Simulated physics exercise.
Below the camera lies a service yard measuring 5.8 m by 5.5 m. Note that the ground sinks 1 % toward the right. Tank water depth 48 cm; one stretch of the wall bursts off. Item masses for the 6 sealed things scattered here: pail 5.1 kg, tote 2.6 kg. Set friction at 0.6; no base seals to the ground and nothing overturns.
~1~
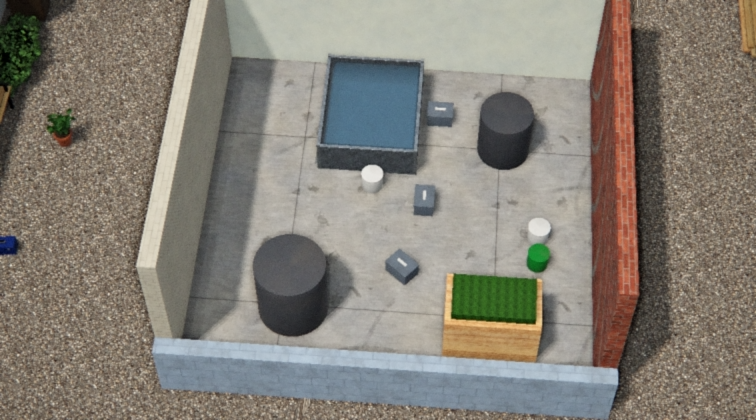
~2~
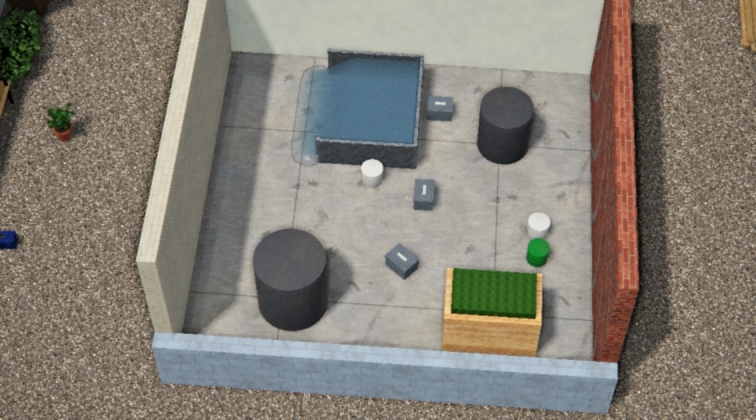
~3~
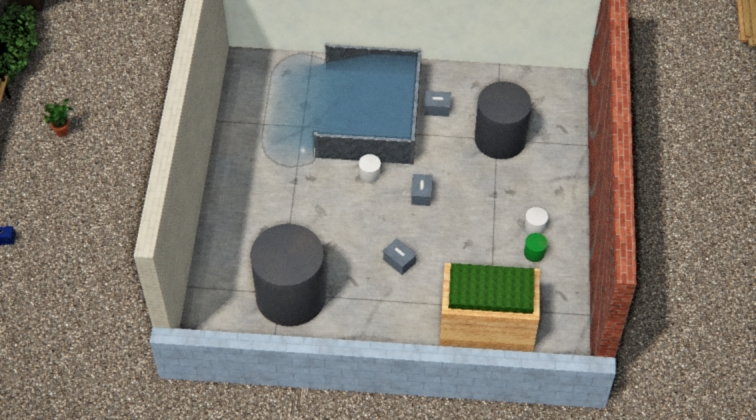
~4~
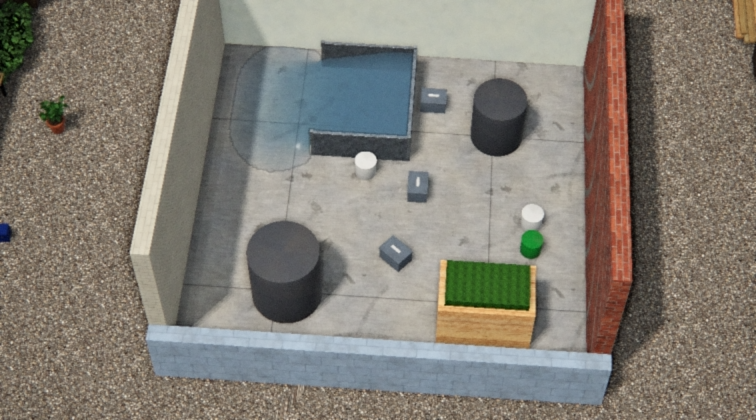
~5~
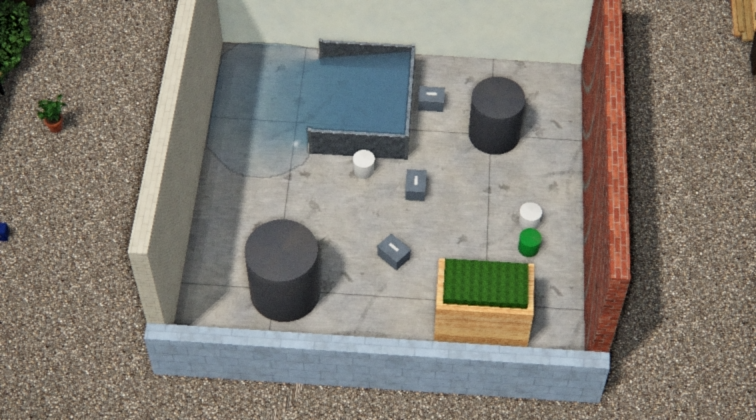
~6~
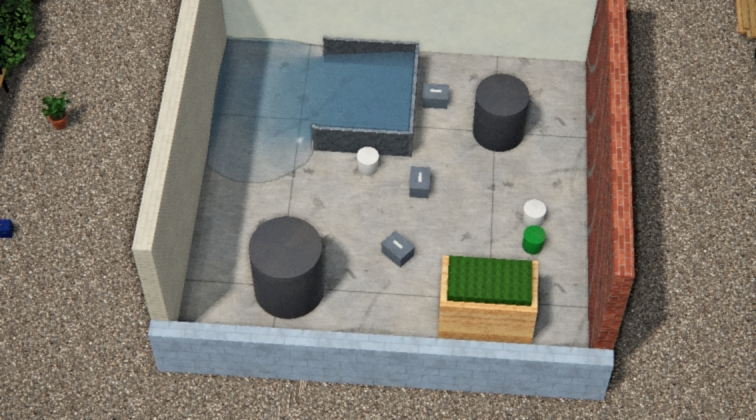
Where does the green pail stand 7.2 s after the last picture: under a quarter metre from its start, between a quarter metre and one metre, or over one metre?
It will scarcely move.
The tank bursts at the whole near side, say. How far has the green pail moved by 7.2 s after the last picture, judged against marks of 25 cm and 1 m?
After that, the green pail is washed away.
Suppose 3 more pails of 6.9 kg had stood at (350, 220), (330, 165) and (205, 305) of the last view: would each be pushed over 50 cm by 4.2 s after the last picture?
Taking them in order: Not far enough, not far enough and far enough.
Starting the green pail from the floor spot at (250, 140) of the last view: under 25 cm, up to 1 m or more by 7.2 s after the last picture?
From that spot, it is pushed far off.
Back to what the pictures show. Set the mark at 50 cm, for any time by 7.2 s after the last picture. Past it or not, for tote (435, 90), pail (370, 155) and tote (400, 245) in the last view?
Results in listed order: Falls short / falls short / exceeds.
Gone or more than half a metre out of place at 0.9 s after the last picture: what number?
By that point, 0.
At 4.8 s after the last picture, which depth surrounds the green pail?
I'd say around 0 cm.
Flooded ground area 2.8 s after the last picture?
Roughly 16 m2.
Then, 0.9 s after the last picture the green pail is near (534, 235), 0.0 m from its start, aground; 0 afloat.
Then, 2.8 s after the last picture the green pail is near (534, 235), 0.0 m from its start, aground; 0 afloat.
Then, 4.8 s after the last picture the green pail is near (534, 235), 0.0 m from its start, aground; 0 afloat.
Then, 7.2 s after the last picture the green pail is near (534, 235), 0.0 m from its start, aground; 1 afloat.
